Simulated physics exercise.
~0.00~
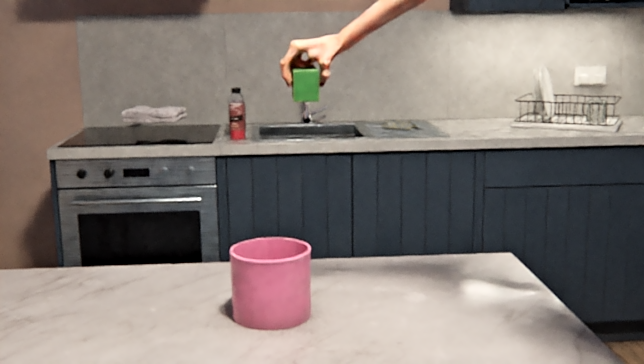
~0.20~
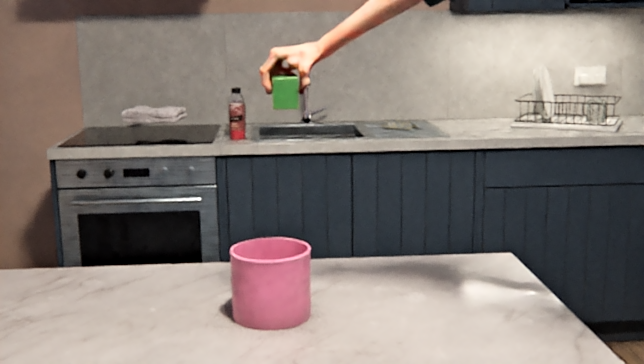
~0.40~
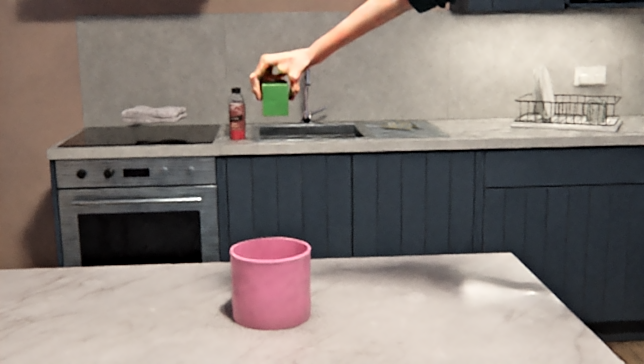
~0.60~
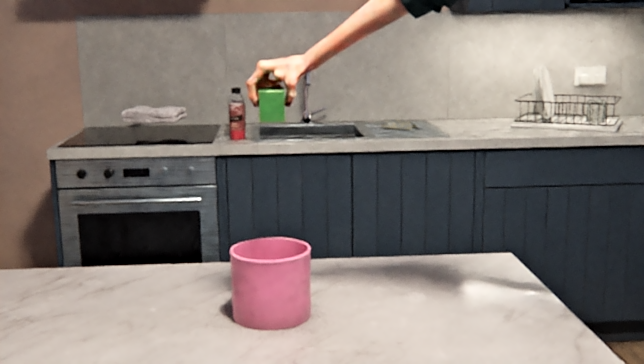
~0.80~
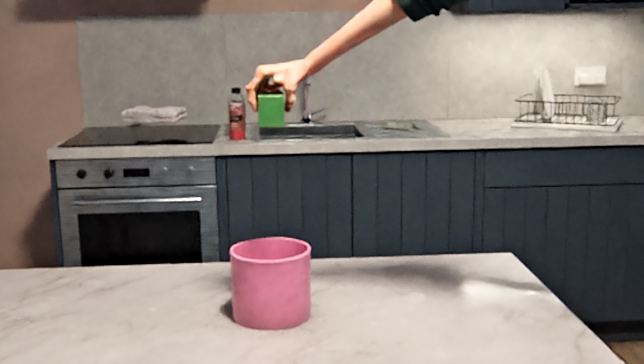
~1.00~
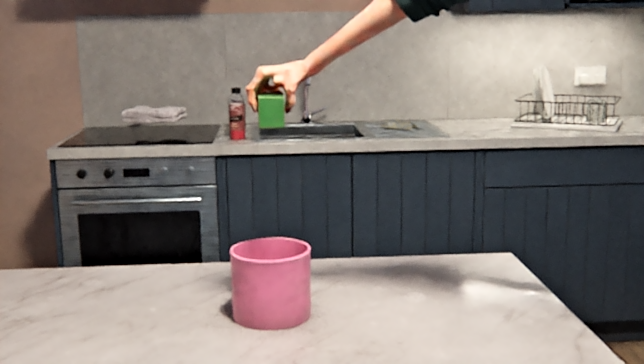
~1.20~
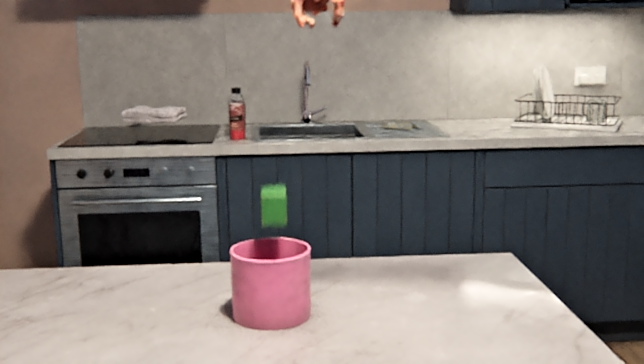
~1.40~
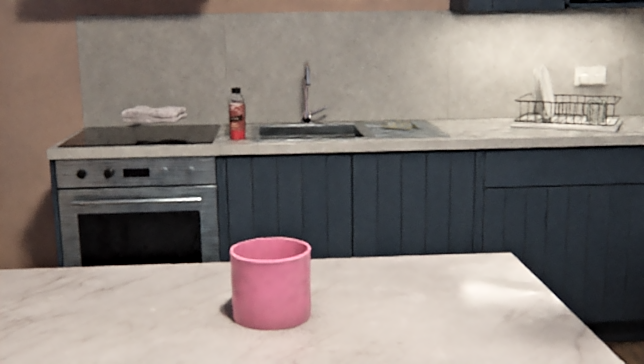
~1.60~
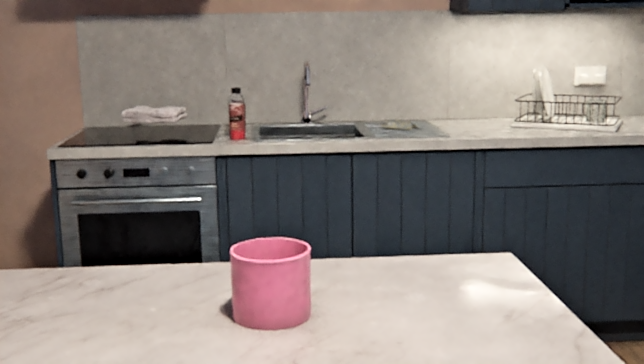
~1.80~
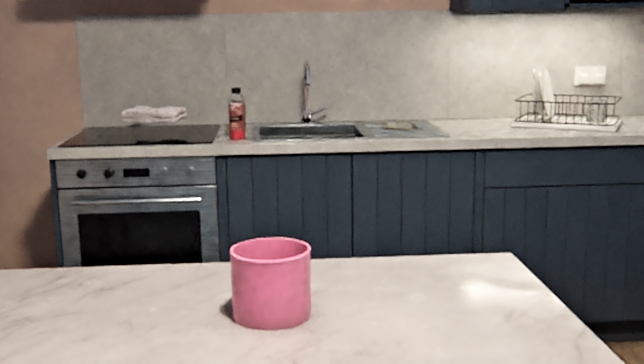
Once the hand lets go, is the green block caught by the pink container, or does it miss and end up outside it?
The green block is caught by the pink container. It falls straight down from the hand and disappears inside.
